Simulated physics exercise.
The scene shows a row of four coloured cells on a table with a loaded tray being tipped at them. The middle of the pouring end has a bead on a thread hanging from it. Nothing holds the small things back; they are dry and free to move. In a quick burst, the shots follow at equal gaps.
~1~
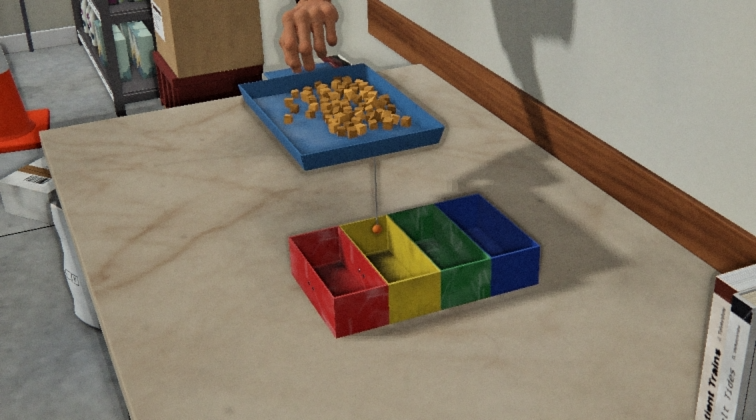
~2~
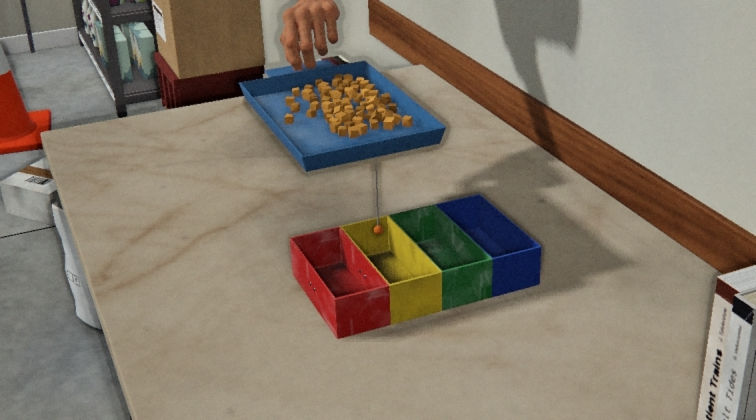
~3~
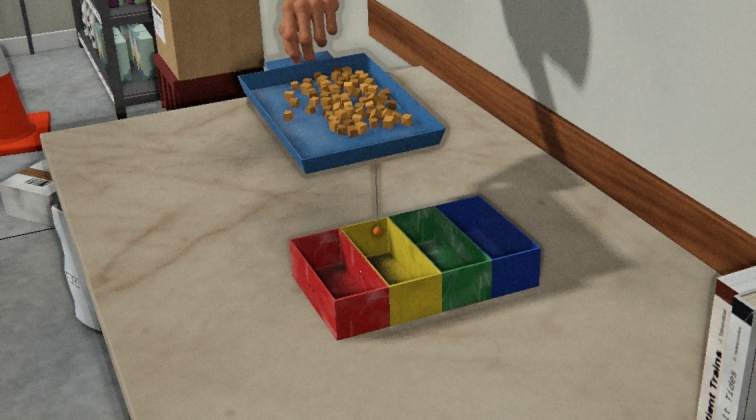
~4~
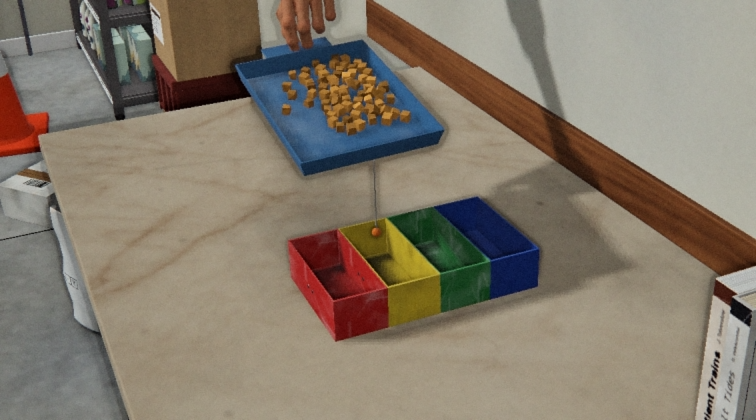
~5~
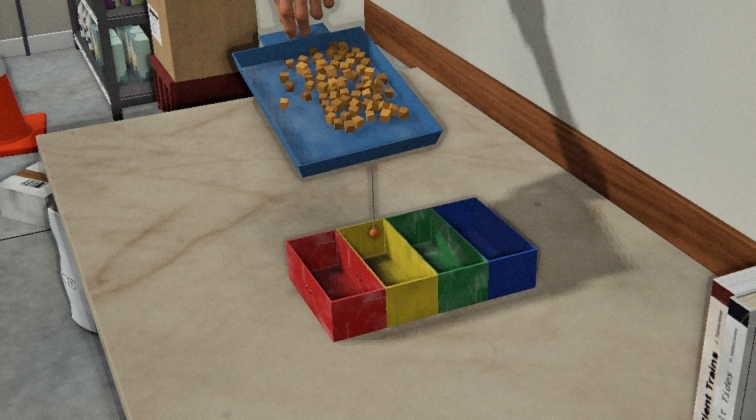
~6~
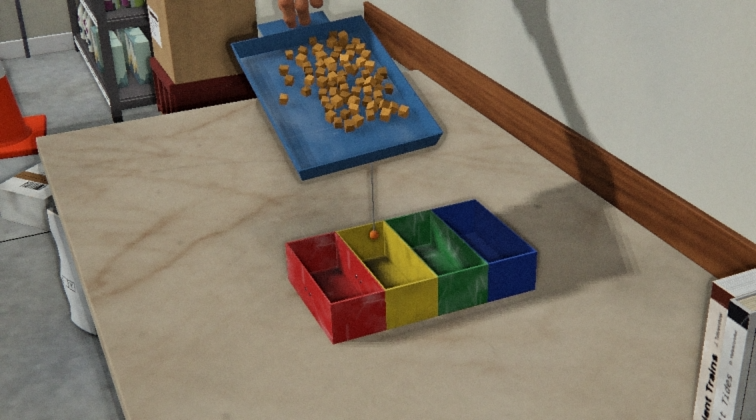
To begin with, a blue tray loaded with small brown cubes sits level above a row of red, yellow, green and blue cells, a bead hanging from its near edge. Fingers at the far side then gradually tilt it, and the near edge dips lowest at its left corner while the cubes stay bunched.
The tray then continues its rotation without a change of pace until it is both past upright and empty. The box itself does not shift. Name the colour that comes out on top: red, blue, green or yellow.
Red comes out on top.
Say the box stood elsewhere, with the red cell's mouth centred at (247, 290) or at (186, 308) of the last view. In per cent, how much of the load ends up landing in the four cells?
Result, in turn: 100 %, 70 %.
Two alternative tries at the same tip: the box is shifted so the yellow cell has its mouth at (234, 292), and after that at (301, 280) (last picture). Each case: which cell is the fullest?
The first time it is the blue cell; the second time it is that green cell.
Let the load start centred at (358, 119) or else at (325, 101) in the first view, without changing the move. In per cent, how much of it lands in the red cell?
Roughly 40 per cent, then 50 per cent.
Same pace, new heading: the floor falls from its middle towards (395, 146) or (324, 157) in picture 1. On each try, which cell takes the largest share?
Try 1 - that green cell. Try 2 - that red cell.
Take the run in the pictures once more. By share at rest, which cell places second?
That would be that yellow cell.
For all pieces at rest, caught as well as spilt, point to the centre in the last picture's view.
Around (361, 309).
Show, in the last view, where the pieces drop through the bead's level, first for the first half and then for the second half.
Near (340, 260) to start, and near (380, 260) afterwards.
Soon, tray tipped steeply; nearly all on the tray; a small part falling or outside the box.
A while on, tray tipped right over; most on the tray; a small part in the red cell; a small part in the yellow cell; a stray few in the green cell; a stray few in the blue cell; a small part falling or outside the box.
Towards the end, tray tipped past a quarter turn; about half in the red cell; about a third in the yellow cell; a small part in the green cell; a stray few in the blue cell; a small part falling or outside the box.
Finally, tray tipped past a quarter turn; about half in the red cell; about a third in the yellow cell; a small part in the green cell; a stray few in the blue cell; a small part outside the box.
